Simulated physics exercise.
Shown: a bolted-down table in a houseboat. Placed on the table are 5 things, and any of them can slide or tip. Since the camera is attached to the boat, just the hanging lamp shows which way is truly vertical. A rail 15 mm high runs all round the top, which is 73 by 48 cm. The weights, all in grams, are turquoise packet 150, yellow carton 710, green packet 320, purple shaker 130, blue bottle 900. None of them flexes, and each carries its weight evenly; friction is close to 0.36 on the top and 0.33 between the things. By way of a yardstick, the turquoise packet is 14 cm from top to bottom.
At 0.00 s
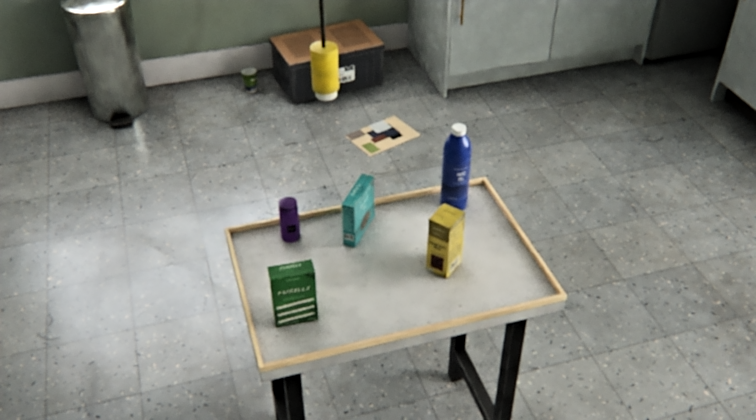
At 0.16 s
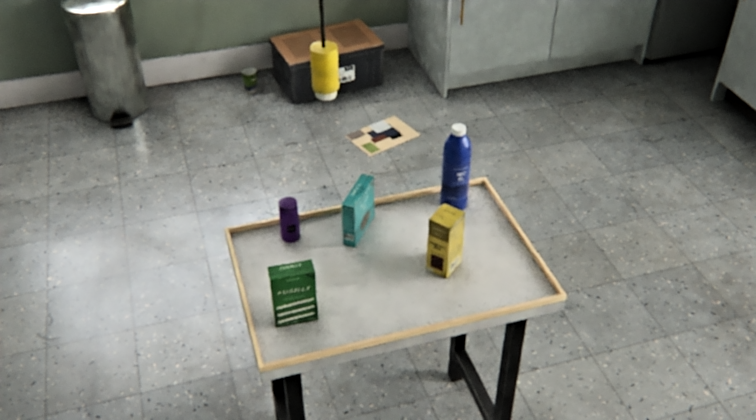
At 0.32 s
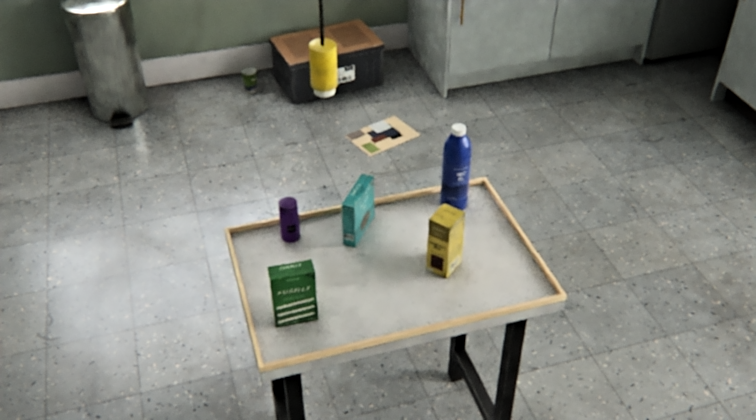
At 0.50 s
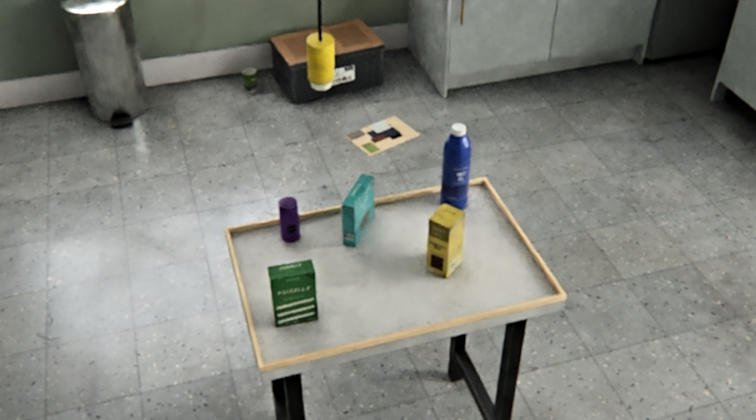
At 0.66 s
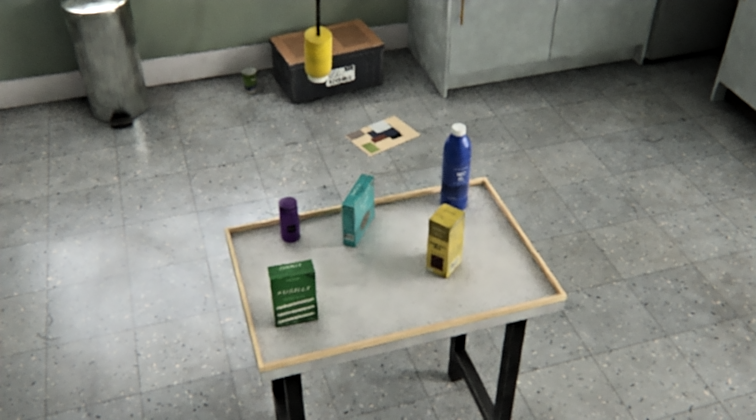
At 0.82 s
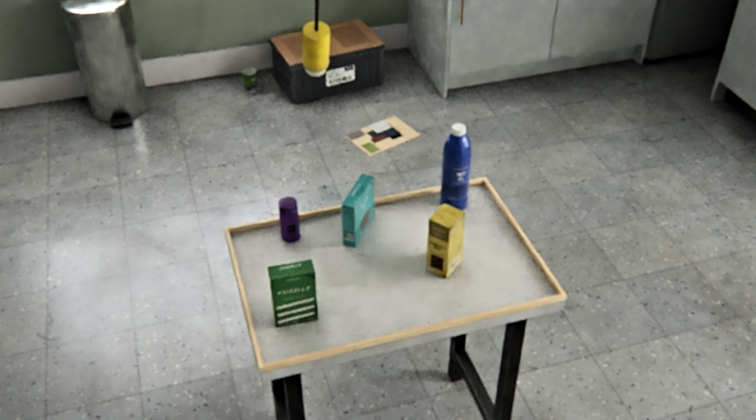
A rimmed table held a blue bottle, a purple shaker and turquoise, yellow and green packets, all staying put, while the yellow lamp hanging behind it drifted slightly left and away toward the wall.
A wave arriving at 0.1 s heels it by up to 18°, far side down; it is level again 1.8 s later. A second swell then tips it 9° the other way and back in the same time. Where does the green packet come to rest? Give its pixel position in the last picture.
At about (285, 269).
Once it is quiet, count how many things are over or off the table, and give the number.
I make it 1.
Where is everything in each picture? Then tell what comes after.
In the first picture, boat level; green packet (293, 294); turquoise packet (359, 210).
In the second picture, boat level; purple shaker (289, 220); blue bottle (456, 167).
In the third picture, boat heeled 3°, far side down; turquoise packet (359, 210); yellow carton (445, 241).
In the fourth picture, boat heeled 7°, far side down; purple shaker (289, 220); blue bottle (456, 167).
In the fifth picture, boat heeled 12°, far side down; turquoise packet (359, 210); yellow carton (445, 241).
In the sixth picture, boat heeled 16°, far side down; green packet (293, 294); purple shaker (289, 220).
By 1.32 s, boat heeled 13°, far side down; green packet on its side near (288, 277).
By 1.42 s, boat heeled 10°, far side down; green packet on its side near (286, 273).
When it is over (4.2 s), lying over on the table, green packet; the other 4 within 5 cm of the start. In the last view, green packet near (285, 269).
